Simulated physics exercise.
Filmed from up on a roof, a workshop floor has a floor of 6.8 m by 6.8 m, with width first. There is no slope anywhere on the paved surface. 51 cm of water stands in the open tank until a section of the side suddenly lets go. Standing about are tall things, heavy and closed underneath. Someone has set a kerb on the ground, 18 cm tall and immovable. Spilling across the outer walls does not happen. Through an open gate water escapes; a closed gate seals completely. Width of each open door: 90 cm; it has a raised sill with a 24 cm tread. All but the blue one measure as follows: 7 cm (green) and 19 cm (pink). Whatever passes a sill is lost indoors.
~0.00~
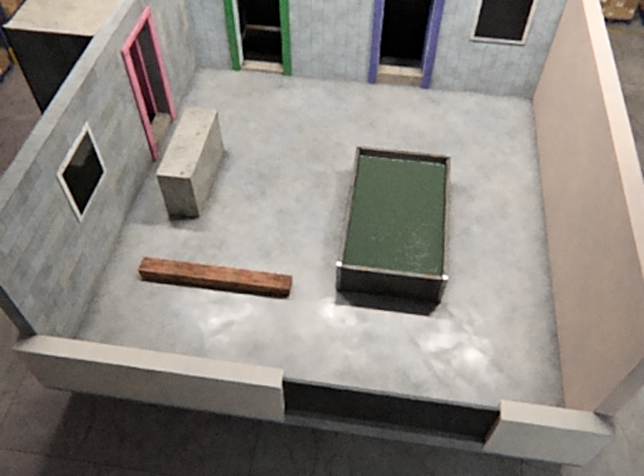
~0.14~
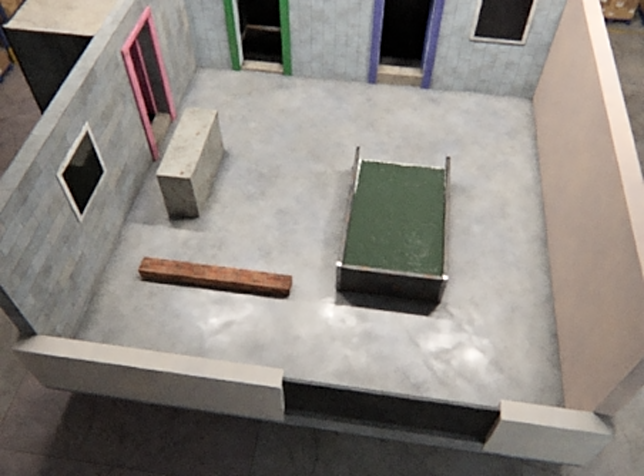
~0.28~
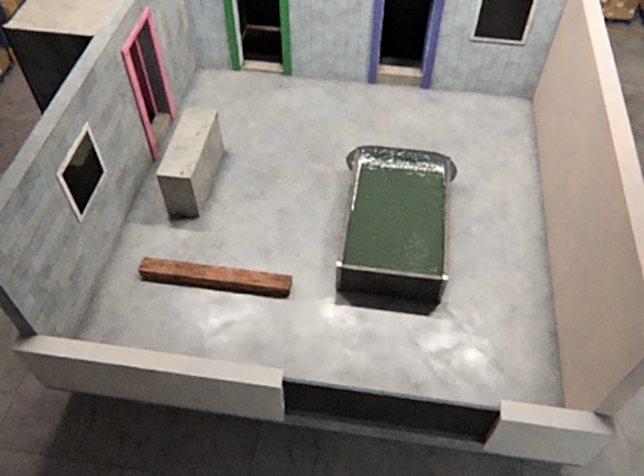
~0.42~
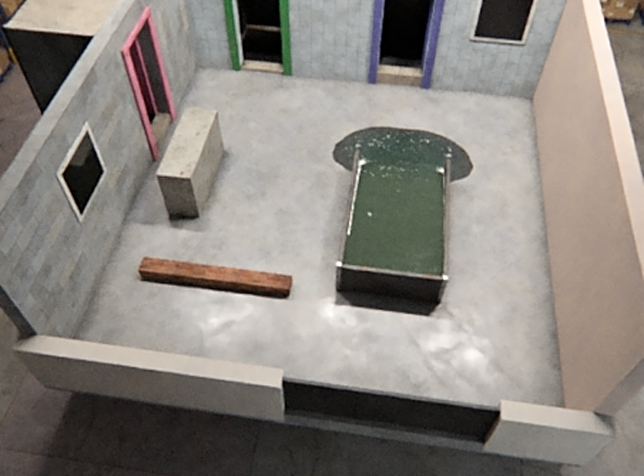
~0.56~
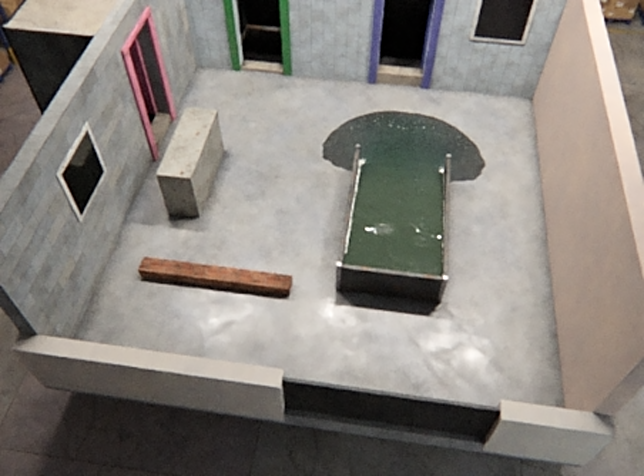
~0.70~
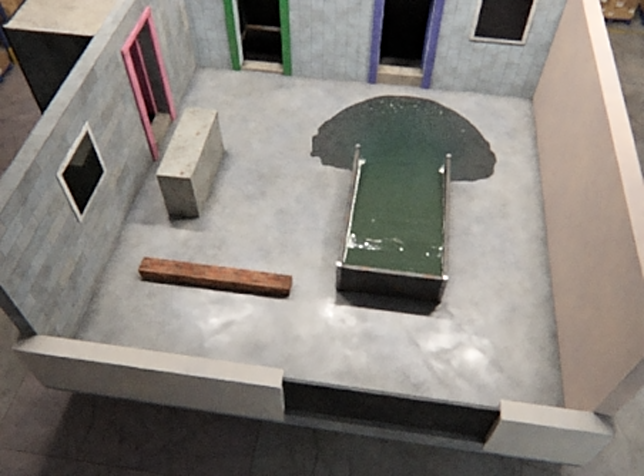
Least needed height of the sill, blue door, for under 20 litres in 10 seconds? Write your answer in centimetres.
Some 21 cm.
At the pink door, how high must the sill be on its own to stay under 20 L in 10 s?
Door pink, min height approx. 5.5 cm.
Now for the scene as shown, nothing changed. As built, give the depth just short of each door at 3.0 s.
Reading in centimetres: Green = 9, pink = 0, blue = 22.
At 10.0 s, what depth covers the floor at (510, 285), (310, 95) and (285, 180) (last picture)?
I'd read roughly 3, 4 and 3 cm there.
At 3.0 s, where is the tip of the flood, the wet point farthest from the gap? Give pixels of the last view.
Roughly at (196, 69) in the last view.
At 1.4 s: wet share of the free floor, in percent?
20 %.
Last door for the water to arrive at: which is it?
Answer: Pink door.
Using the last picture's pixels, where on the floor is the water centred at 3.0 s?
Centre of mass: About (397, 145) px.
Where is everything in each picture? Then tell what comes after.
In the first picture, still water, 51 cm deep, in the open tank at (397, 210); the blue door at (404, 41) is dry.
In the second picture, the gap is on the far side, the front 0.2 m out at a hidden place; the back of the open tank holds 51 cm.
In the third picture, the front is at a hidden place, 0.6 m from the gap on the far side; 1.0 m2 of floor is wet, 51 cm left at the back.
In the fourth picture, the front is at (377, 130), 1.2 m from the gap on the far side; 2.2 m2 of floor is wet, 51 cm left at the back.
In the fifth picture, the gap is on the far side, the front 1.6 m out at (392, 114); the back of the open tank holds 51 cm.
In the sixth picture, water pours out on the far side and has run 2.1 m, to (394, 98); about 5 cm deep outside, 51 cm at the back; 0.4 m in a straight line remain to the blue door at (404, 41).
After 1.4 s water covers 20 % of the floor, deepest (26 cm) near (407, 90); 25 cm at the blue door, 0 litres in over its 26 cm sill.
After 3.0 s water covers 30 % of the floor, deepest (29 cm) near (527, 102); 22 cm at the blue door, 0 litres in over its 26 cm sill.
After 10.0 s water covers 95 % of the floor, deepest (8 cm) near (68, 353); 4 cm at the blue door, 1 litre in over its 26 cm sill.
At the blue door as built, the water arrived by 0.8 s and peaked near 26 cm at 2.2 s.
Run again over the same 10 s with other heights there, 38 litres in over 19 cm, 1 litre over 26 cm. The limit of 20 litres is kept from about 21 cm up.
